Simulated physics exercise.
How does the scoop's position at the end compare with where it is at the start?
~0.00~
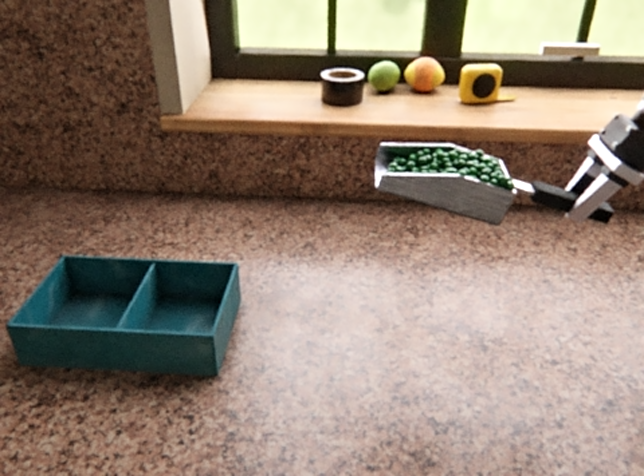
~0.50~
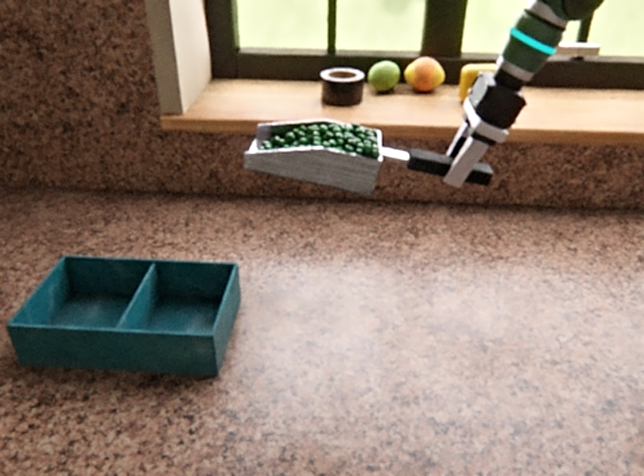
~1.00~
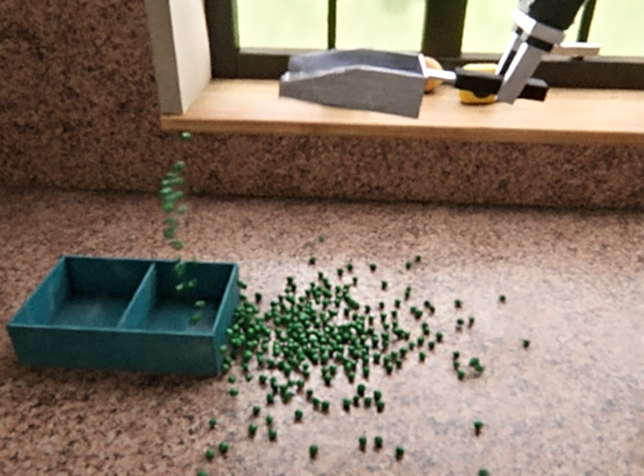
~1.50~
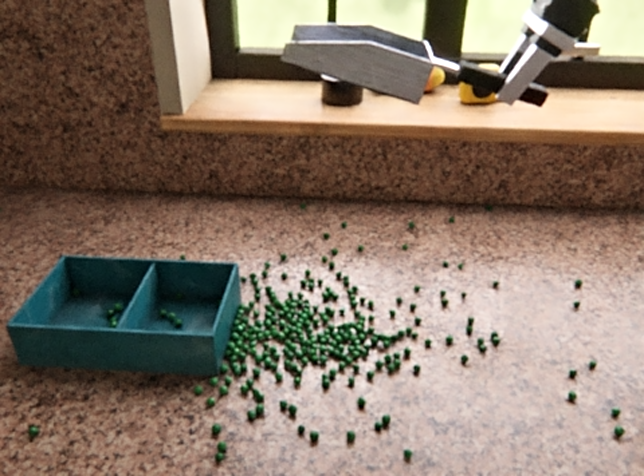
At the end the scoop is higher and further to the left, up in front of the window, whereas it starts just below the level of the windowsill.
